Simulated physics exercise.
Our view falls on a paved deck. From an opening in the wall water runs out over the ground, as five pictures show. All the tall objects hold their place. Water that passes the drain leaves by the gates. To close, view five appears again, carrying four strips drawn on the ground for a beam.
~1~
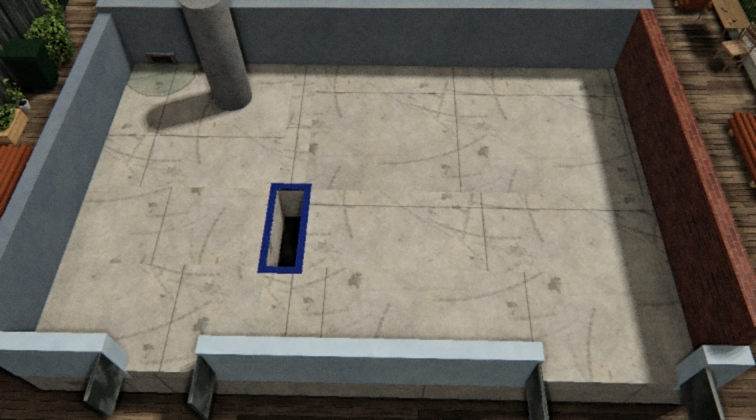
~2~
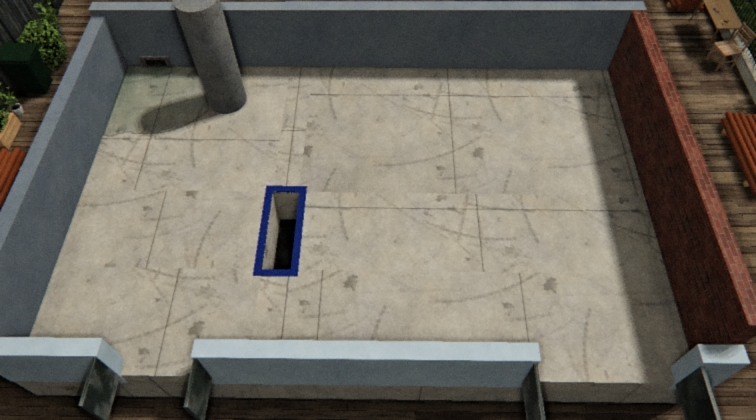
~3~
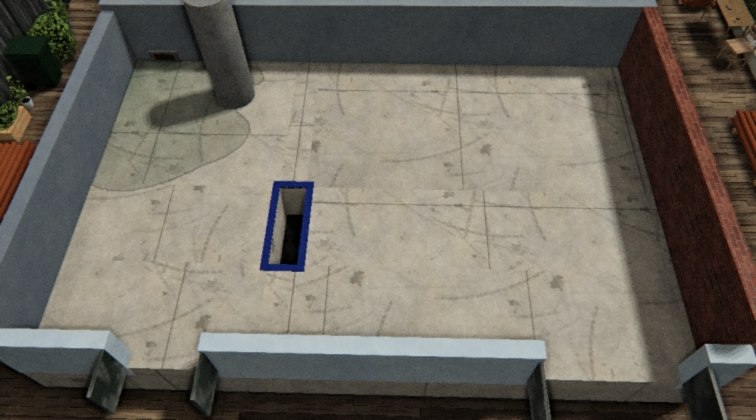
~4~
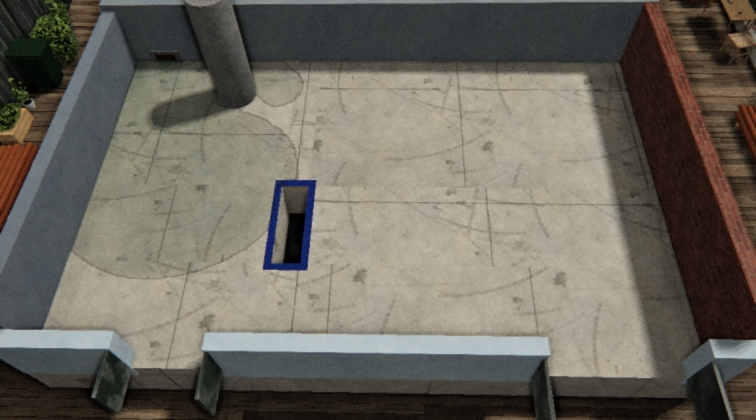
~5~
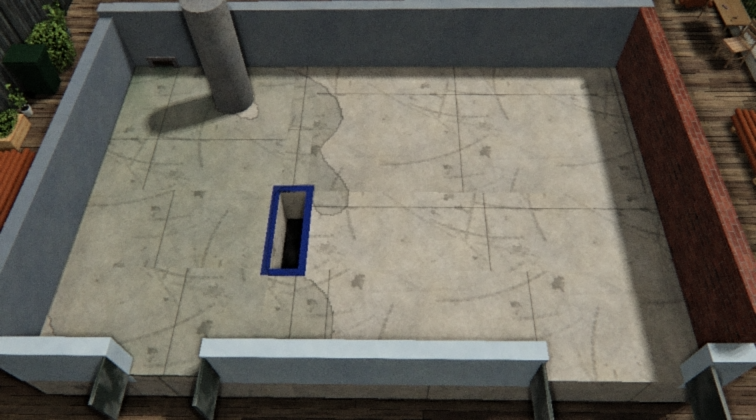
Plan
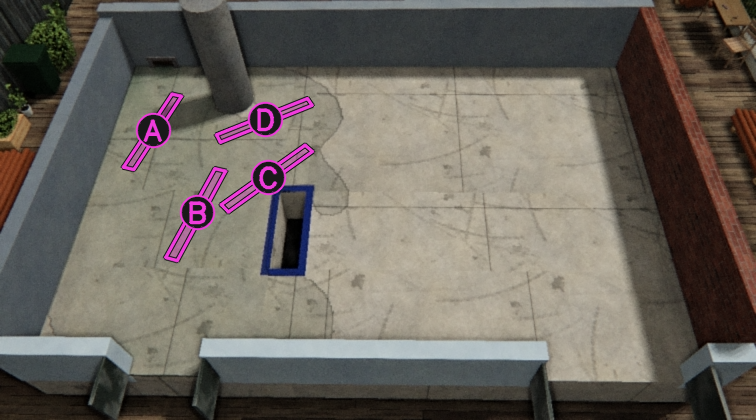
To begin with, a small, faint greenish patch of water lies by an outlet in the far left corner of a walled, paved deck. It spreads toward the viewer and to the right, past a grey column, then surrounds the blue-rimmed gully, which takes in water, while the right side stays dry.
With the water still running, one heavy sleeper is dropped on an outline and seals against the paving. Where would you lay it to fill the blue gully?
Best: D.
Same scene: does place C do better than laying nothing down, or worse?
Place C is worse.
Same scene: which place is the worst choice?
C it is.
On the marked copy, A from (128, 168) to (176, 95); B from (171, 259) to (220, 169); C from (224, 208) to (308, 148); D from (218, 138) to (309, 101).
With A, about 15 % of the stream runs into the blue gully, about 83 % out by the gates.
With B, about 18 % of the stream runs into the blue gully, about 81 % out by the gates.
With C, about 4 % of the stream runs into the blue gully, about 95 % out by the gates.
With D, about 22 % of the stream runs into the blue gully, about 74 % out by the gates.
